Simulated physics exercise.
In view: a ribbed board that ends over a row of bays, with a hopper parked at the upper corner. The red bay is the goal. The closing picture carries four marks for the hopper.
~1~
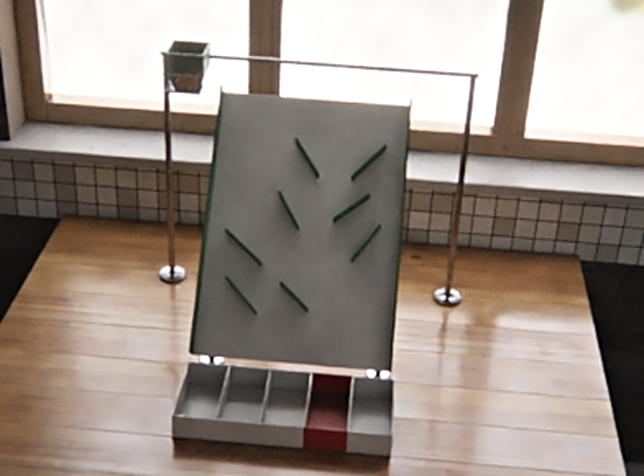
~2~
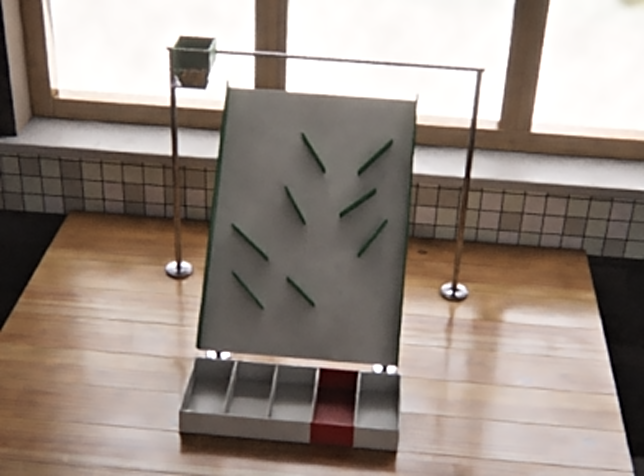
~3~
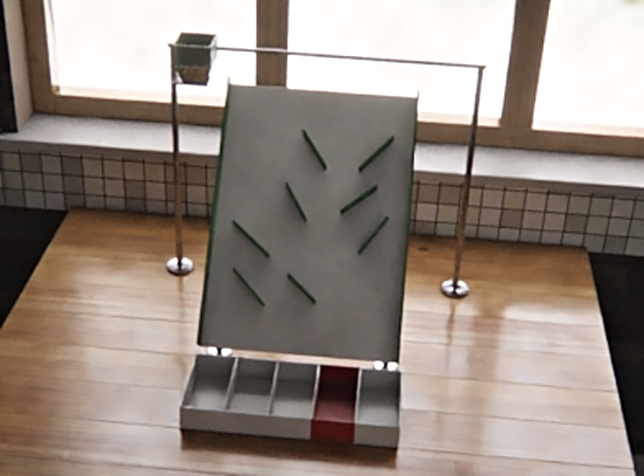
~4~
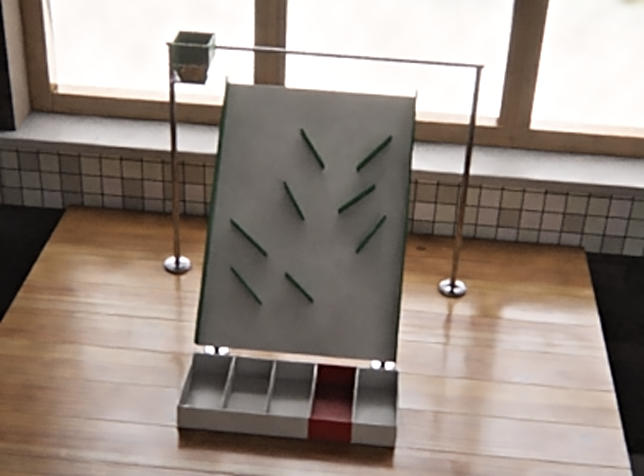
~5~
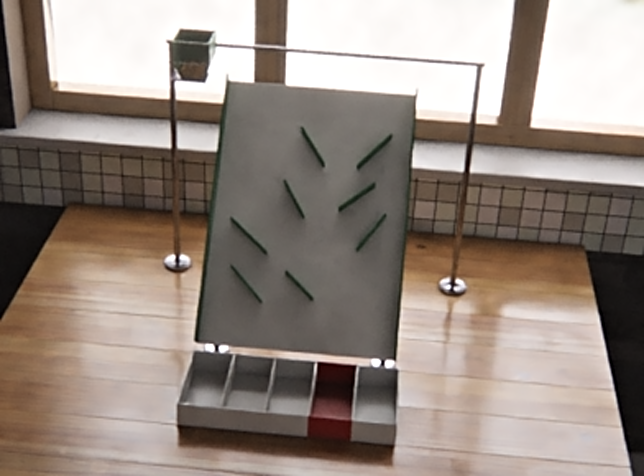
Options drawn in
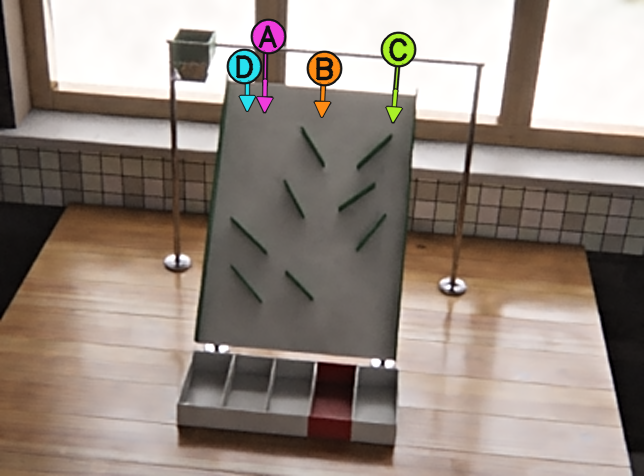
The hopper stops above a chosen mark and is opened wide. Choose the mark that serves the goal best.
B.
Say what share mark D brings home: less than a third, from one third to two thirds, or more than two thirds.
Less than a third.
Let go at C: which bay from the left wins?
The fifth from the left.
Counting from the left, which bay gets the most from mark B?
The fourth from the left.
On the marked copy, mark A meets the board at (264, 106); mark B meets the board at (322, 111); mark C meets the board at (393, 116); mark D meets the board at (247, 105).
With A, close to a quarter in the red bay, close to two thirds in other bays, a small share outside the box.
With B, close to two thirds in the red bay, close to a third in other bays.
With C, close to a quarter in the red bay, close to two thirds in other bays, a small share outside the box.
With D, a small share in the red bay, the bulk in other bays, a small share outside the box.
